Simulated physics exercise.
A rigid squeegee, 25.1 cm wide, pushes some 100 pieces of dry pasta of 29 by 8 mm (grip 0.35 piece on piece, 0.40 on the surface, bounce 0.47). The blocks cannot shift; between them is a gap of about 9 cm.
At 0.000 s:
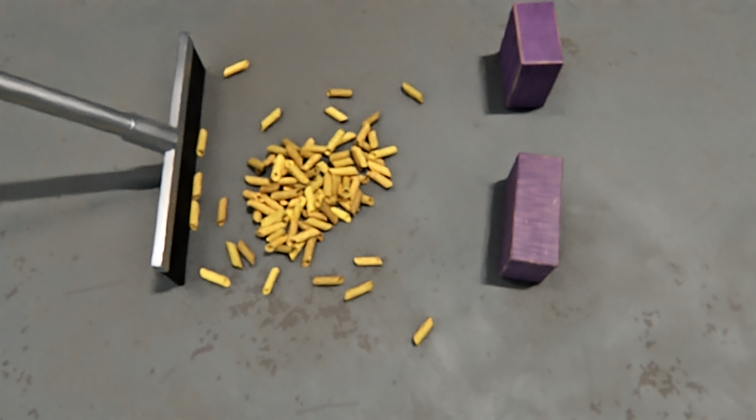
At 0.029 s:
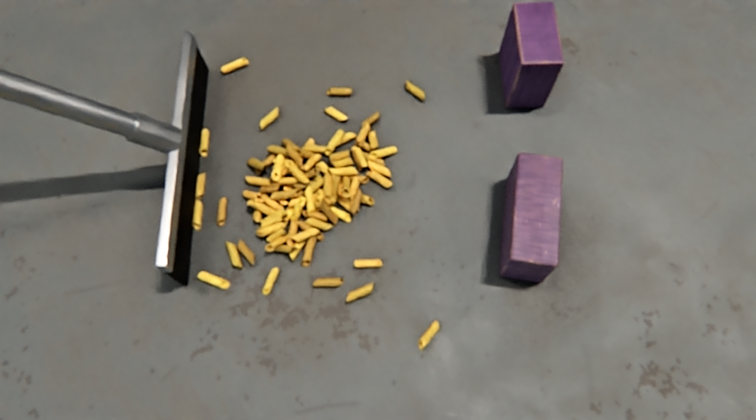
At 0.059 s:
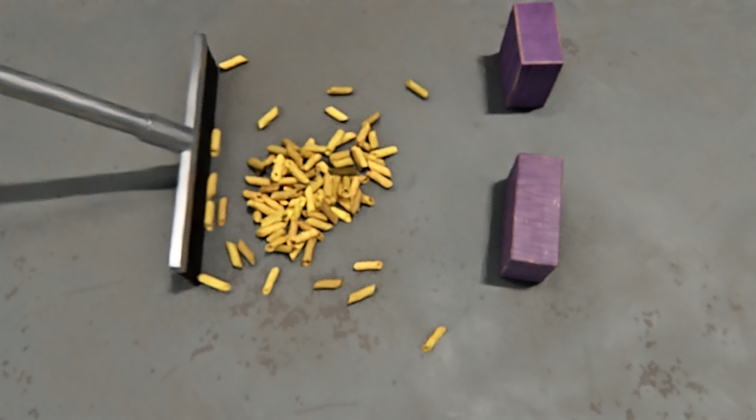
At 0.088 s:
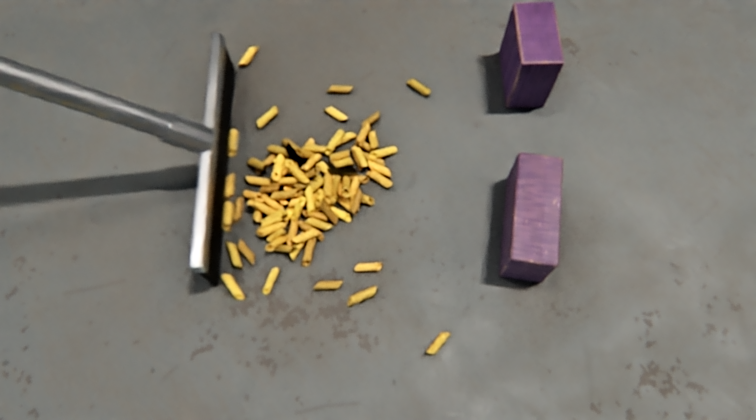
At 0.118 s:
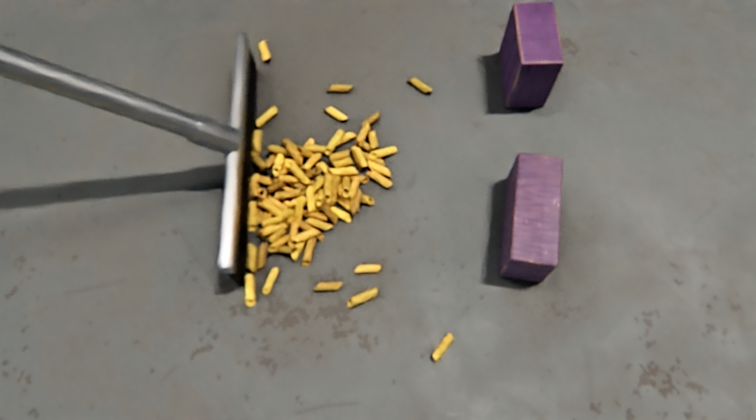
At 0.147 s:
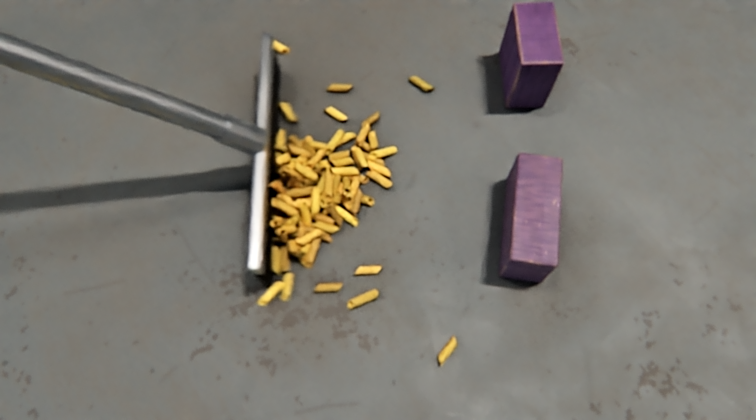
A long-handled squeegee with a grey pole and a flat upright blade stands at the left on a stained grey floor, seen from above at a steep angle. Short yellow pasta tubes lie in a loose pile near the middle, with strays around it, and two purple blocks sit apart at the right. The squeegee slides a short way rightward, pushing the nearest tubes against the pile and bunching its left side, while the blocks and camera stay still.
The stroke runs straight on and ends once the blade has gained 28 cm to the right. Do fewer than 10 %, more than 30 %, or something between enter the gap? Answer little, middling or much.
In or through the gap: Middling.
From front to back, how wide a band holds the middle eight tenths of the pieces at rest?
Roughly 22 cm.
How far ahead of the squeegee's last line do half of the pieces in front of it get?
About 3 cm.
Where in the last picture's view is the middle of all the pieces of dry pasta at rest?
Near (492, 185).
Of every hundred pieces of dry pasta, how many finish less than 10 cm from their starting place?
Roughly 5 per cent.
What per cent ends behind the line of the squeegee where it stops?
About 5 per cent.
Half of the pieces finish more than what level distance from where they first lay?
Roughly 20 cm.
After 0.31 s, squeegee 23 cm from its start, spill 20 cm wide; round the near block 10 %, held up before the blocks 90 %.
After 0.48 s, squeegee 28 cm from its start, spill 25 cm wide; in or through the gap 15 %, round the near block 10 %, held up before the blocks 75 %.
Then, at 0.62 s, squeegee 28 cm from its start, spill 26 cm wide; in or through the gap 15 %, round the near block 10 %, held up before the blocks 70 %.
At rest (2.4 s), in or through the gap 15 %, round the near block 10 %, round the far block 5 %, held up before the blocks 70 %.
